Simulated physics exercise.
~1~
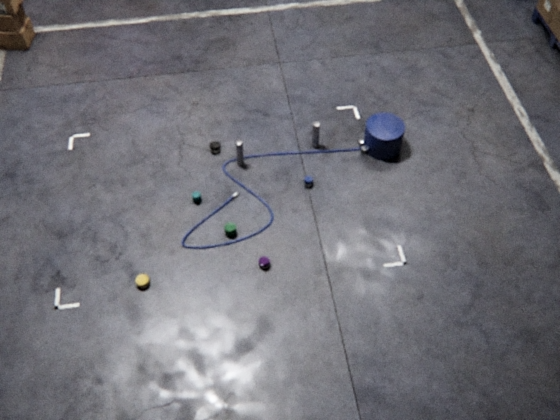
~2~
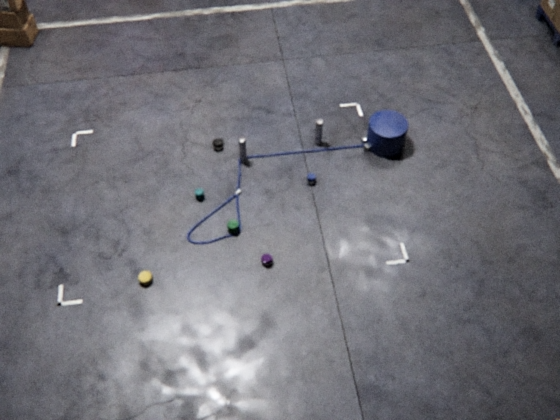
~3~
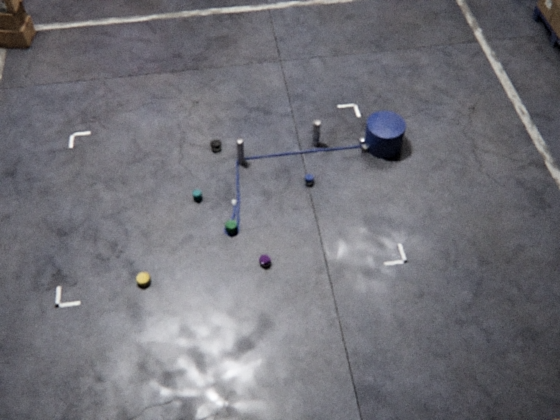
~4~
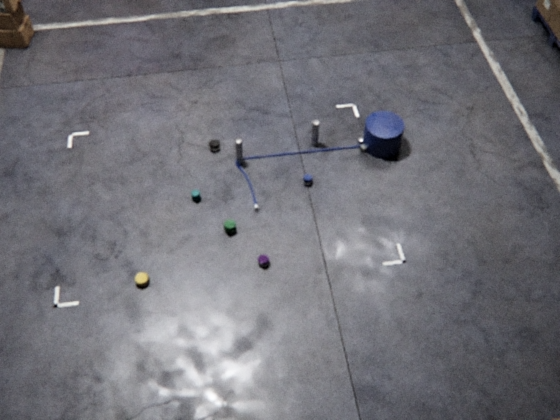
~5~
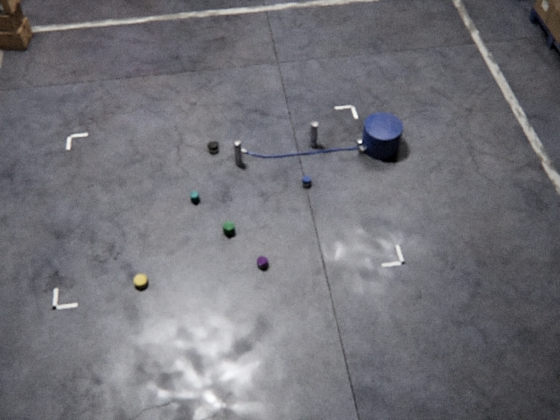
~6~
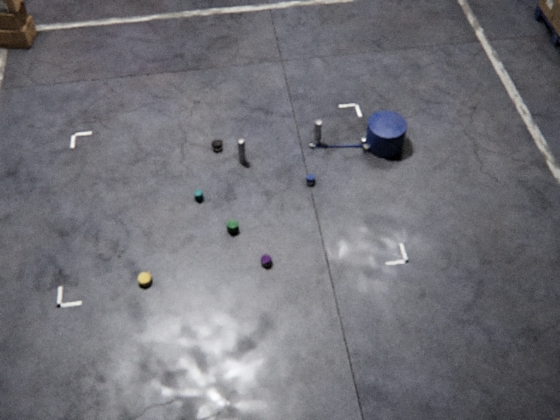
A blue lead slides past the small objects and retracts toward the blue drum, disturbing nothing.
